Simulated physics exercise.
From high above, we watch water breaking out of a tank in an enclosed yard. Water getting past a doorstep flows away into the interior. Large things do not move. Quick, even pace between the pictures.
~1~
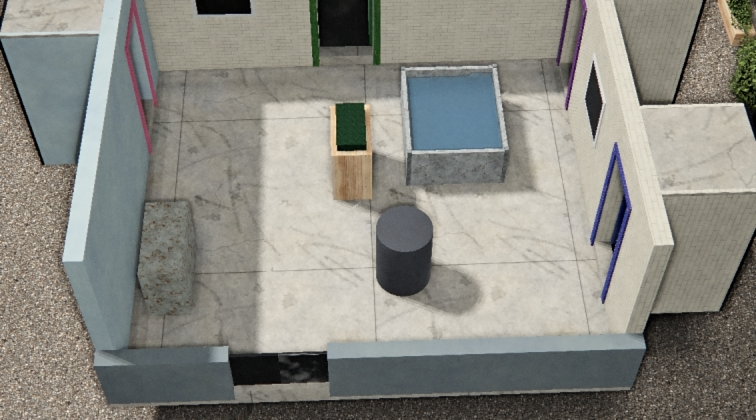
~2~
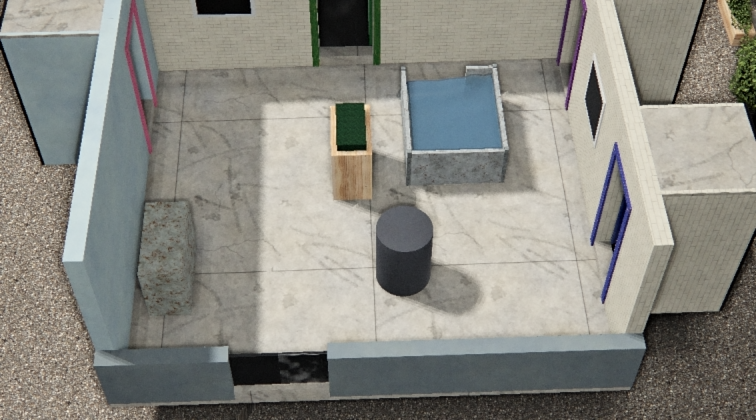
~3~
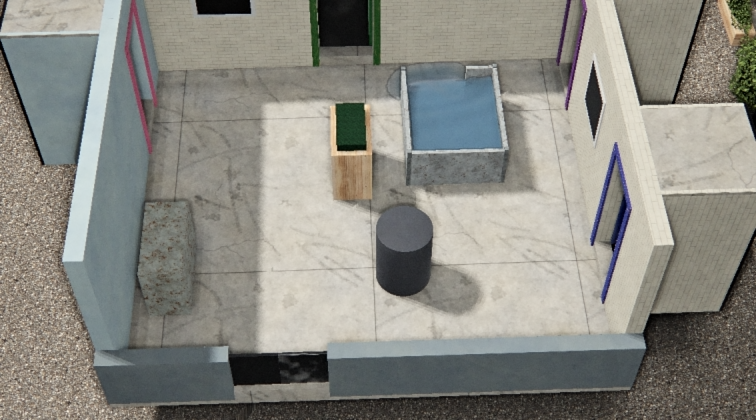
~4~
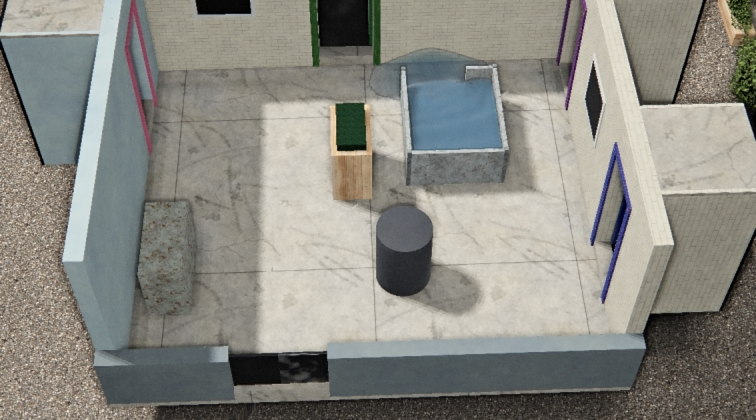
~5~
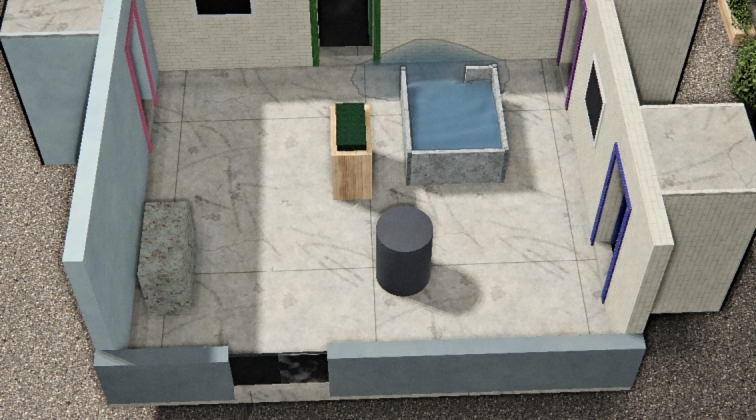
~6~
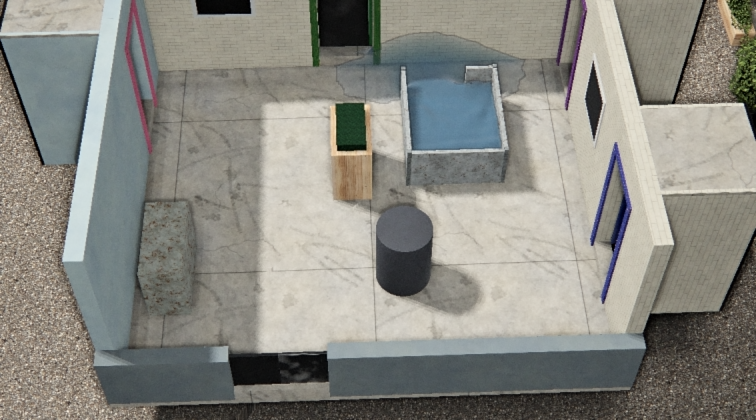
Water breaking out through a gap in the far side of a tank in a walled yard, then spreading along the back wall.
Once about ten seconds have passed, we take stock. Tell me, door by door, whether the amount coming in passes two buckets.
The green door keeps the inflow to two buckets or less; the pink door keeps the inflow to two buckets or less; the blue door keeps the inflow to two buckets or less; the purple door lets the inflow pass two buckets.
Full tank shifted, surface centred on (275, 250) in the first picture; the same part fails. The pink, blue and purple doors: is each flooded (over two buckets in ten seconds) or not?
Door by door, the pink door remains beneath it, the blue door remains beneath it, and the purple door remains beneath it.
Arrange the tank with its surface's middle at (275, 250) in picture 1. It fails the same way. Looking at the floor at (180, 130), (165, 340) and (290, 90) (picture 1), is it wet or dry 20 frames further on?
One after the other: Flooded, clear, covered.
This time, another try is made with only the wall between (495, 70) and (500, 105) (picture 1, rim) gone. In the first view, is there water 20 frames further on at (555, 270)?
Submerged.
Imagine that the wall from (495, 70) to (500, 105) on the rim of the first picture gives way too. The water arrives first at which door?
That one is the one in purple.
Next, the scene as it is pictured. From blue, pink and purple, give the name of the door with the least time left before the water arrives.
If you ask me, it's the purple one.
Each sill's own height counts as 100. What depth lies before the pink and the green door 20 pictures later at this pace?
Depth ratios, approx.: 70 and 50 percent.
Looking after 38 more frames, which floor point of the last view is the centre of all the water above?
(354, 179).
A moment on, water covers 15 % of the floor; the green door wet at the sill, nothing in, the pink door not reached, the blue door not reached, the purple door under two buckets in.
Next, water covers 30 % of the floor; the green door under two buckets in, the pink door wet at the sill, nothing in, the blue door not reached, the purple door over two buckets in.
Then, water covers 45 % of the floor; the green door under two buckets in, the pink door wet at the sill, nothing in, the blue door wet at the sill, nothing in, the purple door far over two buckets in.
Later, water covers 75 % of the floor; the green door under two buckets in, the pink door wet at the sill, nothing in, the blue door wet at the sill, nothing in, the purple door far over two buckets in.
In the end, water covers 85 % of the floor; the green door under two buckets in, the pink door wet at the sill, nothing in, the blue door wet at the sill, nothing in, the purple door far over two buckets in.
